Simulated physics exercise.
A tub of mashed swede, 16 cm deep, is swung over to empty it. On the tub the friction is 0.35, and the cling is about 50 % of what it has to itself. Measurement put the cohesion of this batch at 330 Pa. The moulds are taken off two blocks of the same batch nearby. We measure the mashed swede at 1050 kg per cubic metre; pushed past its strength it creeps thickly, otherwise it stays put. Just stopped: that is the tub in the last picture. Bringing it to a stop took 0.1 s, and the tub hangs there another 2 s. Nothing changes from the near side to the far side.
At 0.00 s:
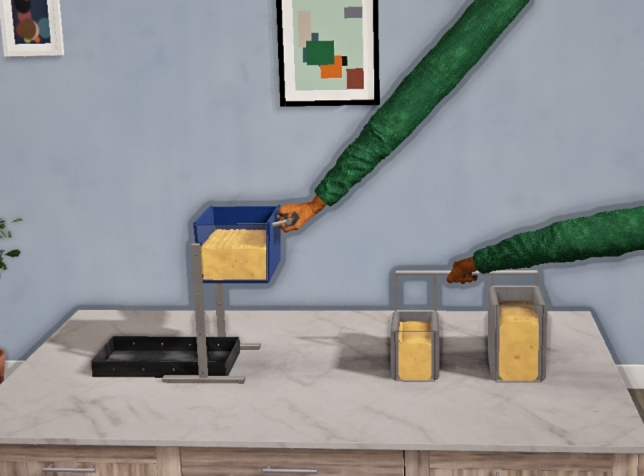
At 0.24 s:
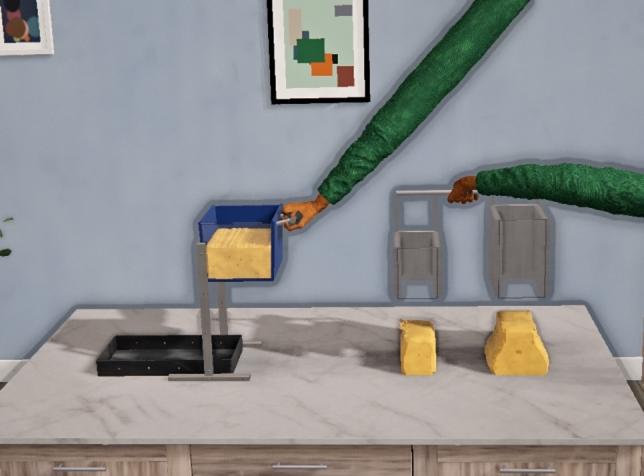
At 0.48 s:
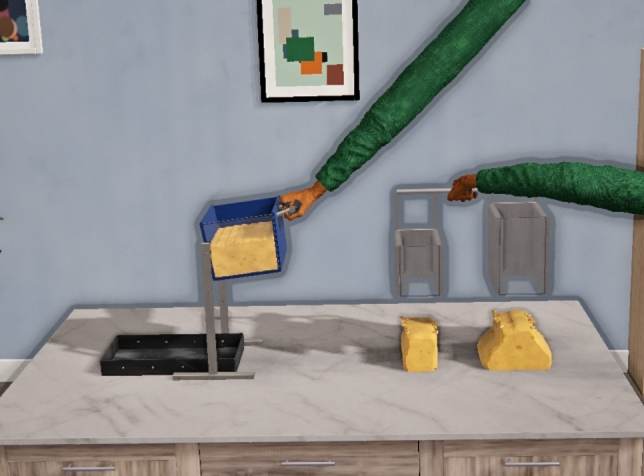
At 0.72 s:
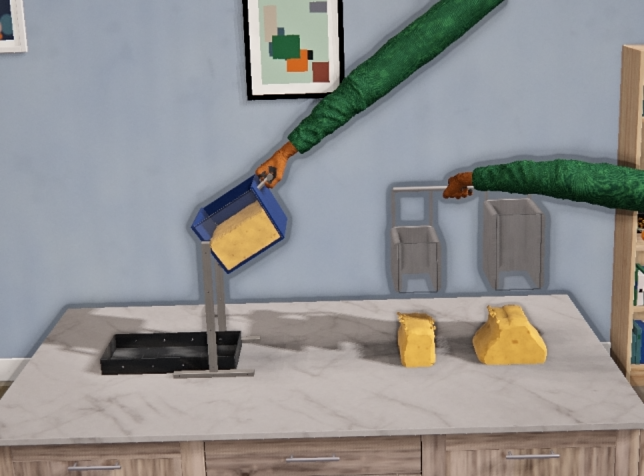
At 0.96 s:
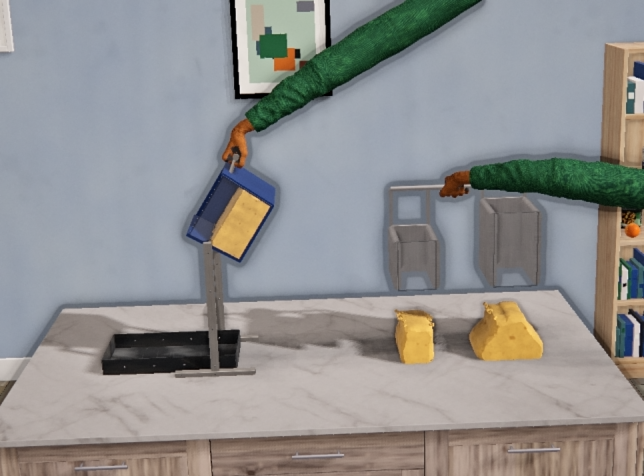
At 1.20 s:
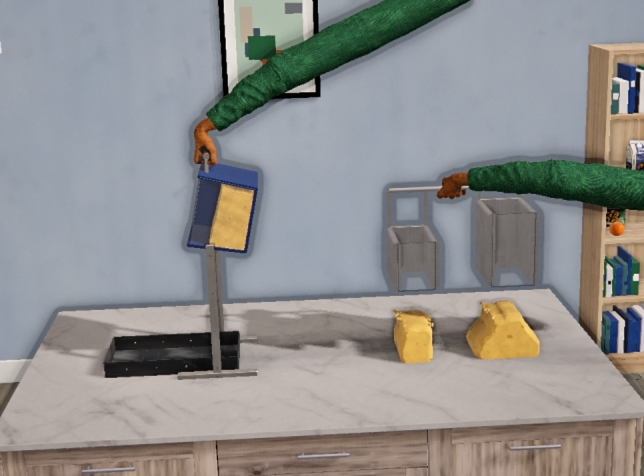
The video shows a green-sleeved arm lifting grey moulds off two yellow blocks on a marble counter, the larger block slumping, while another arm swings a blue tub of yellow mash steeply over to the left above a black tray.
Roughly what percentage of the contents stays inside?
Roughly 100 %.
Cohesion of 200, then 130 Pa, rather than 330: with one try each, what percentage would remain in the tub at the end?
In turn about 90 %, 75 %.
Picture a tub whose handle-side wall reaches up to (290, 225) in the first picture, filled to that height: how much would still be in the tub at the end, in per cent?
Remaining in tub at end: Approx. 95 %.
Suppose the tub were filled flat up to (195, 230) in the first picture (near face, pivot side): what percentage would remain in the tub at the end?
It would be close to 70 percent.
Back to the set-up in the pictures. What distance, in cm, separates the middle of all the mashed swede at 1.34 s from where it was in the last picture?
Roughly 1 centimetres.
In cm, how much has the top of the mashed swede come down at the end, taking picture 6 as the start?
About 2 cm.
After 1.34 s, the tub is at 78 degrees and holds 100 %.
After 1.51 s, the tub is at 78 degrees and holds 100 %.
After 1.68 s, the tub is at 78 degrees and holds 100 %.
After 1.85 s, the tub is at 78 degrees and holds 100 %.
After 3.20 s, the tub is at 78 degrees and holds 100 %.
